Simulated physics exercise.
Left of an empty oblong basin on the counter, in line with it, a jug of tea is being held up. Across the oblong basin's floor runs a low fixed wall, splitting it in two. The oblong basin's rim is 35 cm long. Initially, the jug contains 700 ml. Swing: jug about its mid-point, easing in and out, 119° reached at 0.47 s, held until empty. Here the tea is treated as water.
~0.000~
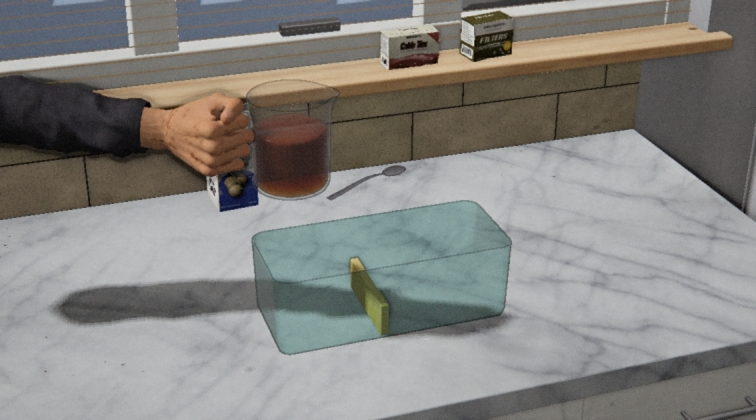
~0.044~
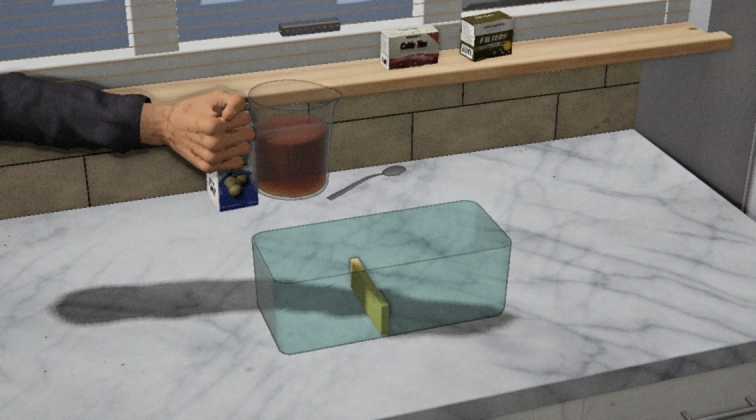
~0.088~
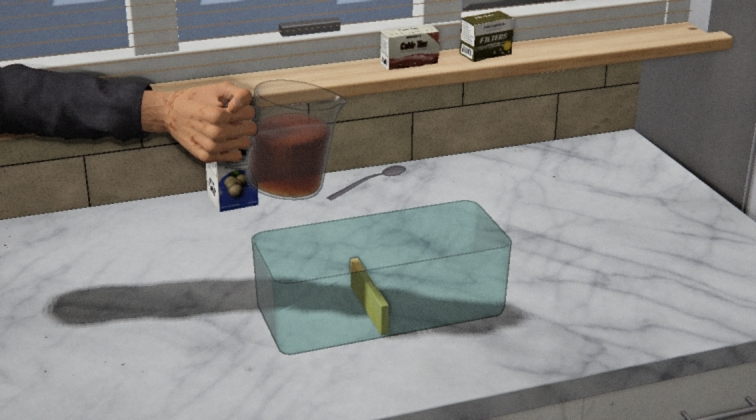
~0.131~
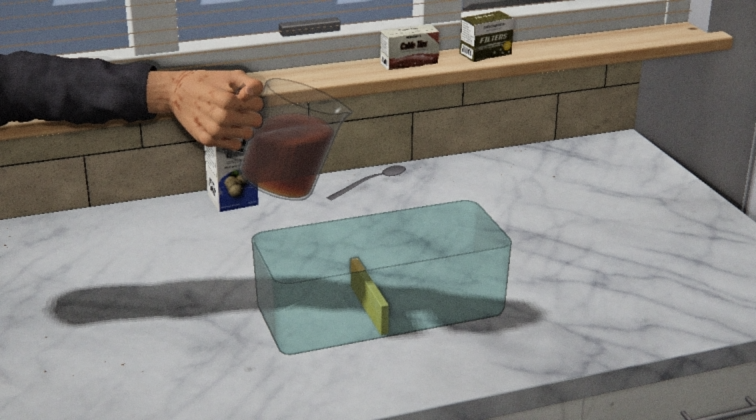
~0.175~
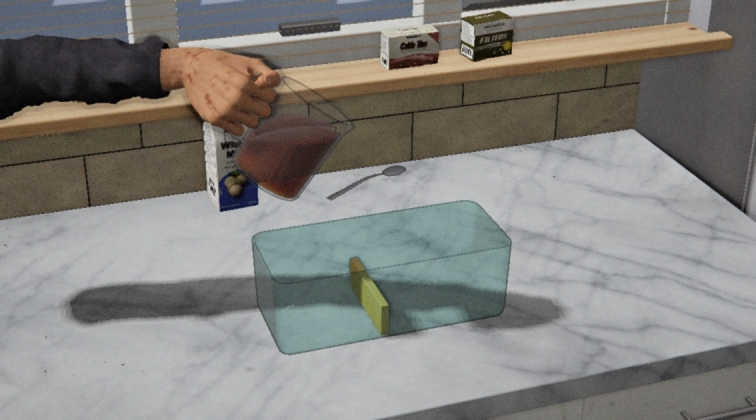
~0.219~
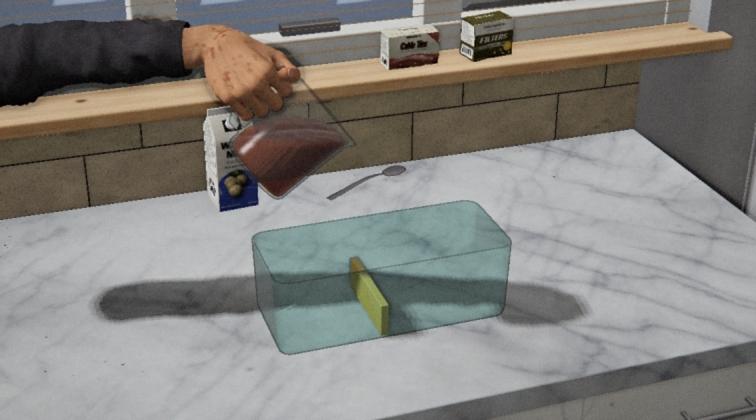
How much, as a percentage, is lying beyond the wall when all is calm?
Around 64 per cent lies beyond the wall.
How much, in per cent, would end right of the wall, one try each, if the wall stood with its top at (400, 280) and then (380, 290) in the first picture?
Around 5 and 35 percent, in that order.
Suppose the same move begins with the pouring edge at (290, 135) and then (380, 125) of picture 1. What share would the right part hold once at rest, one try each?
5 and 90 %.
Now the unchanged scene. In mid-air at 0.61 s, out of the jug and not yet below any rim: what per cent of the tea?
Around 16 percent of the liquid.
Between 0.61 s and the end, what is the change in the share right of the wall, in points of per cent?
It goes higher by about 10 %.
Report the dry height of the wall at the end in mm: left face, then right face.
Near 40 mm for the left and near 34 mm for the right.
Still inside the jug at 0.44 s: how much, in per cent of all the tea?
Roughly 46 %.
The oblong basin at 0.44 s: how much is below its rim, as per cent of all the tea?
Roughly 16 per cent.
After 0.44 s the tilt is 118° and 46 per cent is still to pour, 3 is left of the wall and 14 right of it.
After 0.61 s the tilt is 119° and 6 per cent is still to pour, 26 is left of the wall and 53 right of it.
After 0.78 s the tilt is 119° and 0 per cent is still to pour, 32 is left of the wall and 63 right of it.
After 0.97 s the tilt is 119° and 0 per cent is still to pour, 34 is left of the wall and 64 right of it.
In the end 34 per cent lies left of the wall, 64 right of it and 2 outside.
